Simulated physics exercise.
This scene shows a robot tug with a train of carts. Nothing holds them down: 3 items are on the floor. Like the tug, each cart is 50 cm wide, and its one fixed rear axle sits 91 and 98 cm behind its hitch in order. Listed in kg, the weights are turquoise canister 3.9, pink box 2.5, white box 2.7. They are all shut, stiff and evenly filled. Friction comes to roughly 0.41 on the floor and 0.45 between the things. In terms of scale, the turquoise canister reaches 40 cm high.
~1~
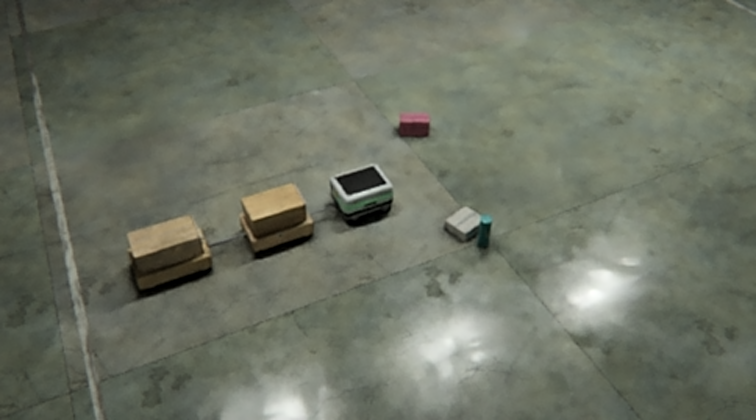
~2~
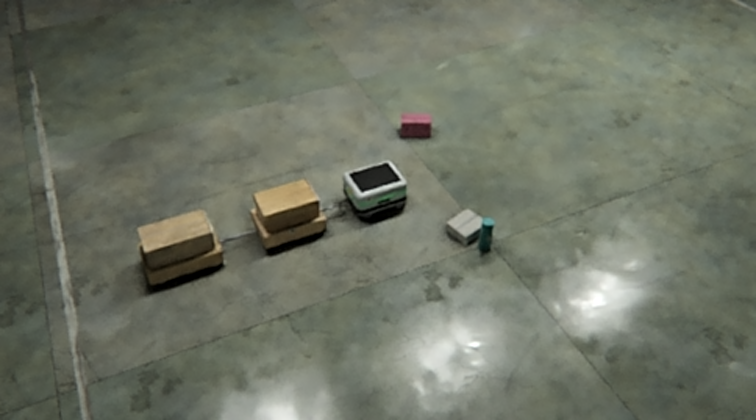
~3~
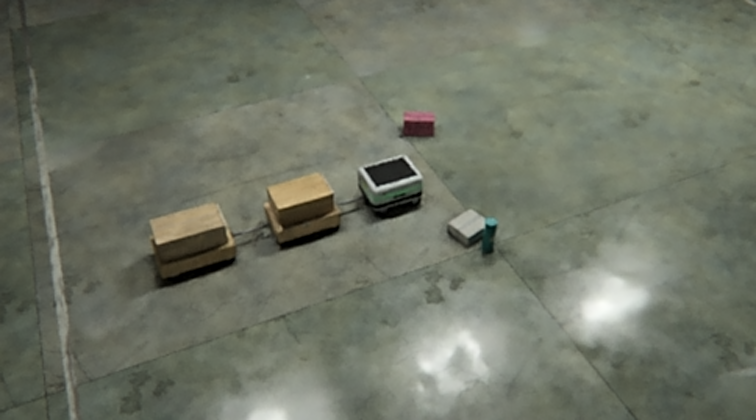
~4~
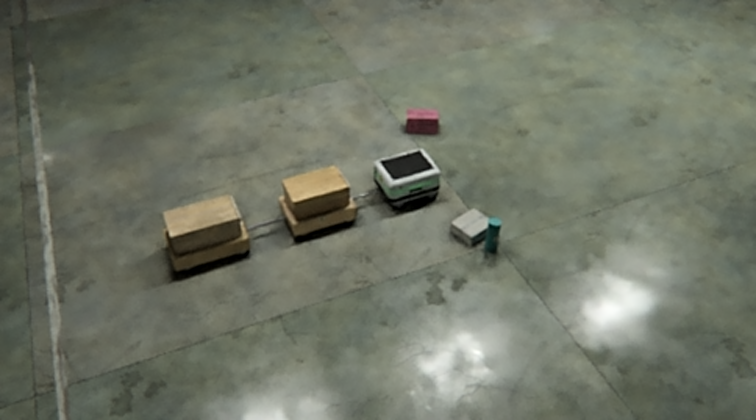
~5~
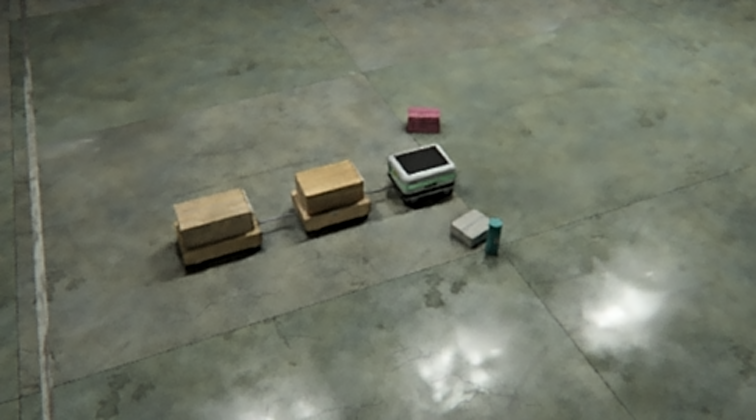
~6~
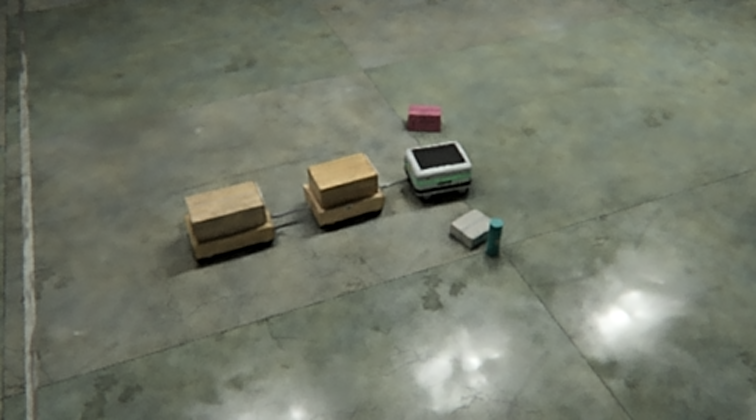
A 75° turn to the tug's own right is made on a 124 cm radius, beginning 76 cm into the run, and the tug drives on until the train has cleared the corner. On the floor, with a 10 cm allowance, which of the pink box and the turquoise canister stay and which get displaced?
Pink box: Stays. Turquoise canister: Displaced.
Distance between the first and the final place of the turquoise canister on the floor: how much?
Around 22 centimetres.
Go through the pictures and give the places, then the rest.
In the first frame, tug 0 cm along; pink box (414, 125); turquoise canister (485, 231).
In the second frame, tug 18 cm along; white box (467, 227).
In the third frame, tug 37 cm along; white box (469, 227).
In the fourth frame, tug 55 cm along; white box (472, 227).
In the fifth frame, tug 73 cm along; white box (473, 228).
In the sixth frame, tug 92 cm along; pink box (425, 118); turquoise canister (495, 238).
Then, 2.30 s past the last view, tug 232 cm along.
Then, 4.70 s past the last view, tug 378 cm along; turquoise canister shifted 11 cm near (497, 245); white box shifted 19 cm.
Finally, not toppled but over 10 cm from the start, turquoise canister and white box; pink box still in place (within 10 cm). Final places as that camera would see them, pink box near (425, 118), turquoise canister near (495, 253).
